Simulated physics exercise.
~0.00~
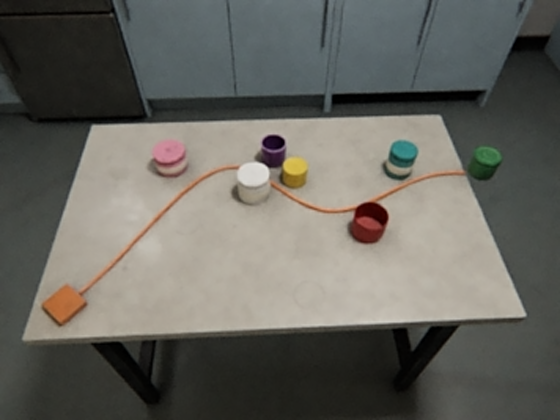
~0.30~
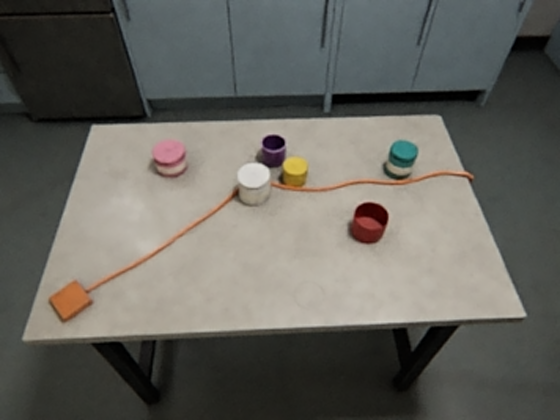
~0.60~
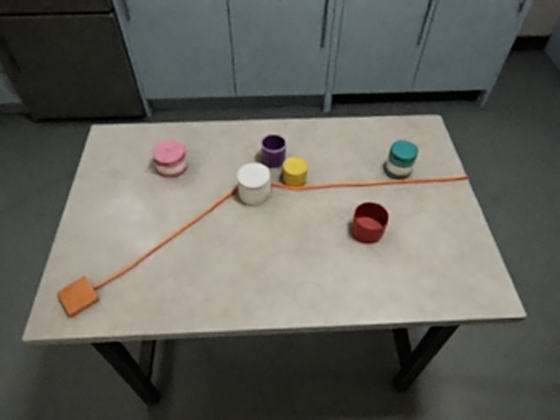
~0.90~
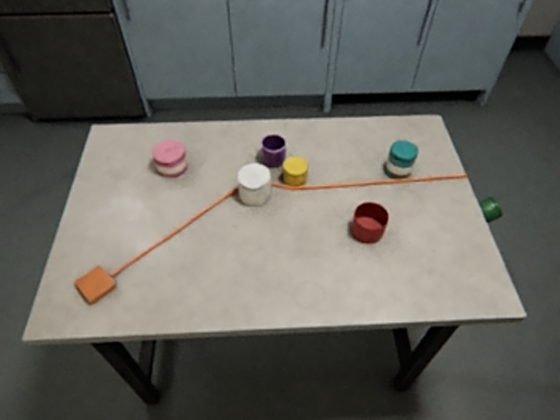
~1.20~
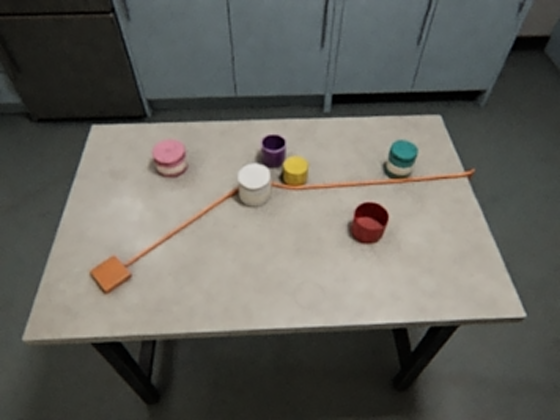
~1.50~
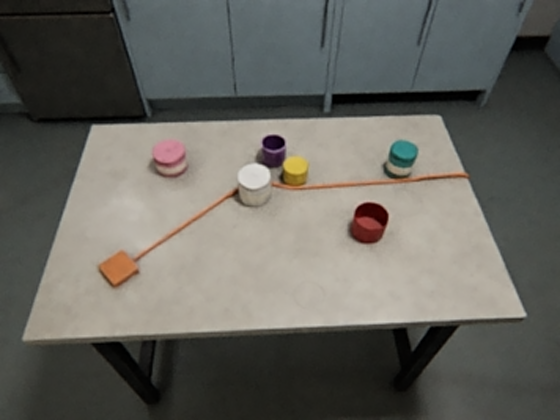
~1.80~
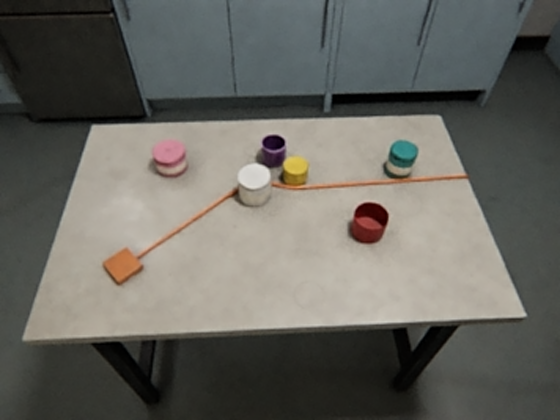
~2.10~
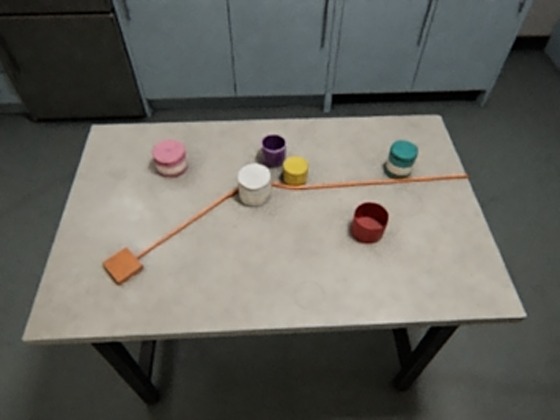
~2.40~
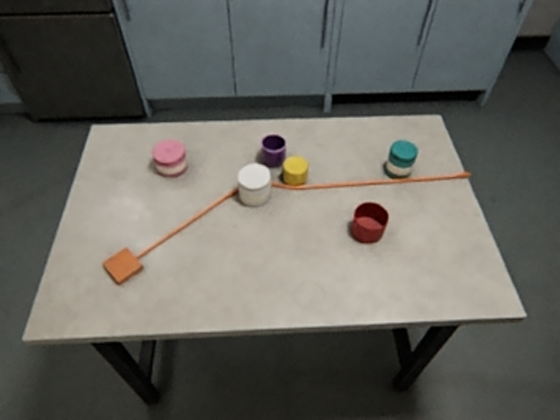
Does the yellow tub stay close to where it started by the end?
Yes, the yellow tub stays almost exactly where it started, beside the white canister, while the cable pulls tight past it.
A table holds still containers as a falling green object drags an orange block rightward until it stops.
